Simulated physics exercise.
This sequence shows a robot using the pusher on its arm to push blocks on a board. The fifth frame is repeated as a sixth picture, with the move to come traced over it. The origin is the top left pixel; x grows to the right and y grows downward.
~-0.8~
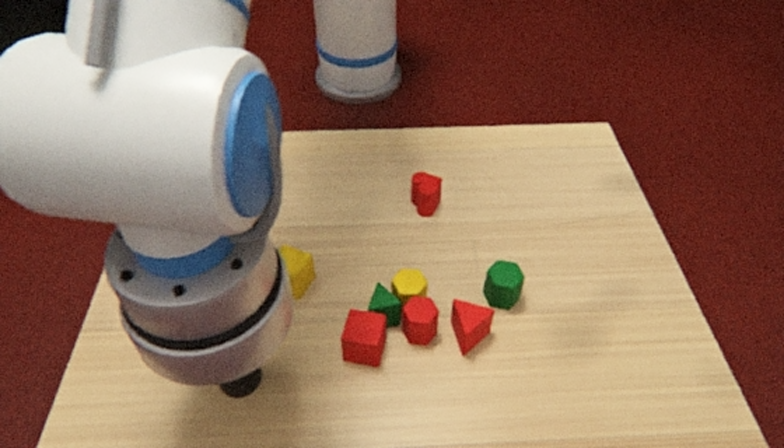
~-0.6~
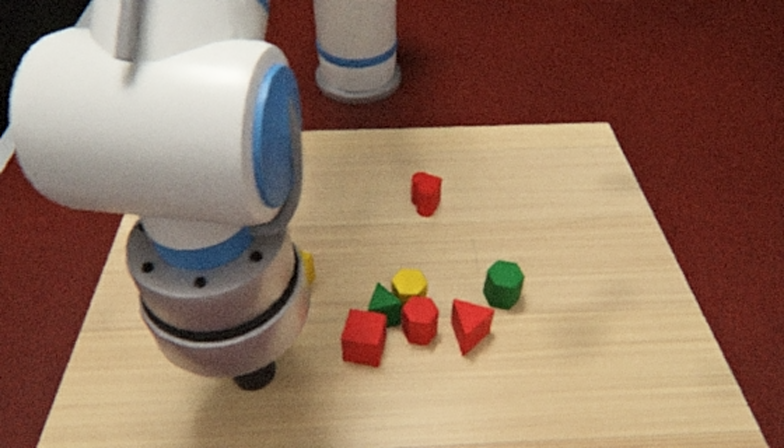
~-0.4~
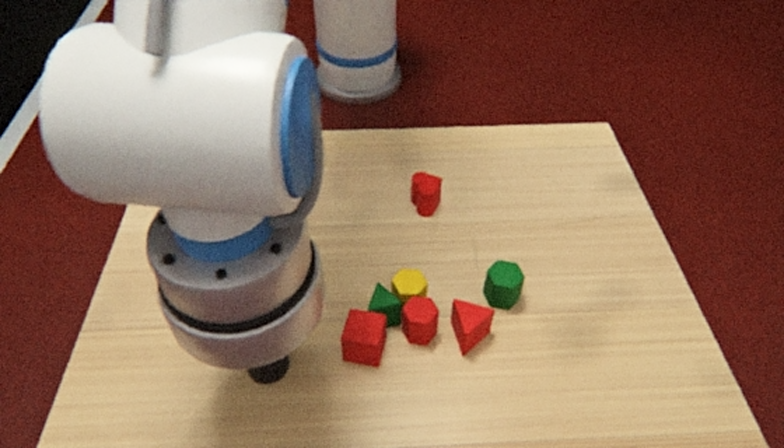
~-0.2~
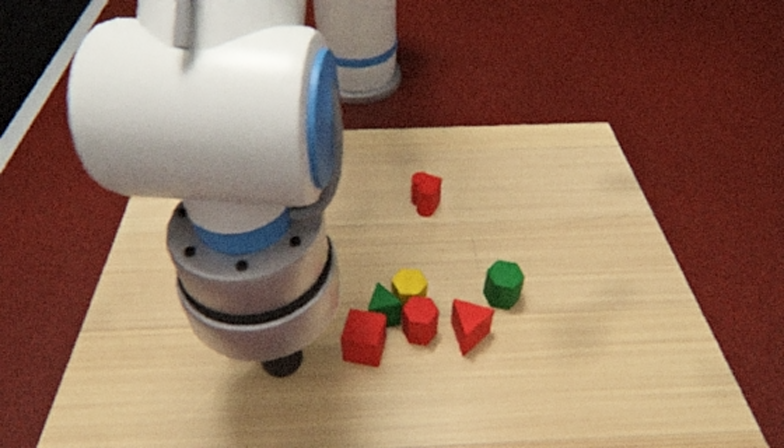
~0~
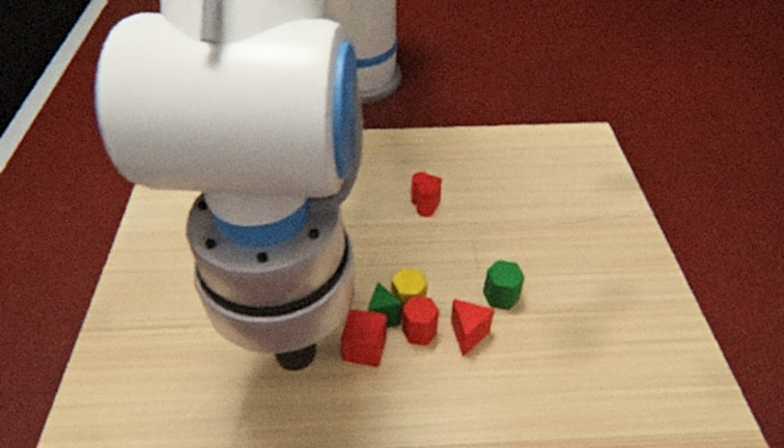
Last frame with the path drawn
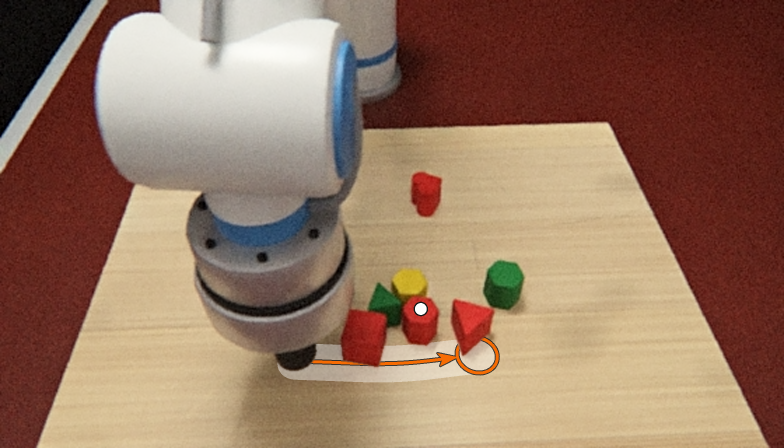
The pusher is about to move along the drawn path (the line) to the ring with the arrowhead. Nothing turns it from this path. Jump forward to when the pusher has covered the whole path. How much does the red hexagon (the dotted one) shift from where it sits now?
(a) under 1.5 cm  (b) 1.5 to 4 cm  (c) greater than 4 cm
Answer: C.
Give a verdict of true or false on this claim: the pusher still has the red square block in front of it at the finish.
That is false.
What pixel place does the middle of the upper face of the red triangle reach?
Around pixel (492, 304).
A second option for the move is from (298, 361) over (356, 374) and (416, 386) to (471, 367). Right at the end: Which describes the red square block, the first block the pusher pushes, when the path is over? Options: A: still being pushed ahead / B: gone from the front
B: Gone from the front.
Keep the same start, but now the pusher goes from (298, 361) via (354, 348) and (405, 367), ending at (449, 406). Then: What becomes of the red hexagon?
Here's my answer: The red hexagon gets displaced.
The line goes from (298, 361) over (388, 364) to (477, 355); the dot is on the red hexagon.
The first path, step by step. One third of the way, pusher at (358, 356); red square block at (391, 322), turned 40° anticlockwise.
Two thirds of the way, pusher at (420, 354); red square block at (438, 310), turned 80° anticlockwise; red hexagon at (449, 284), turned 45° anticlockwise; red triangle at (475, 312), turned 20° clockwise.
At the end, pusher at (479, 347); red square block at (449, 302), turned 105° anticlockwise; green triangle unmoved; red hexagon at (450, 274), turned 65° anticlockwise; red triangle at (492, 304), turned 30° anticlockwise.
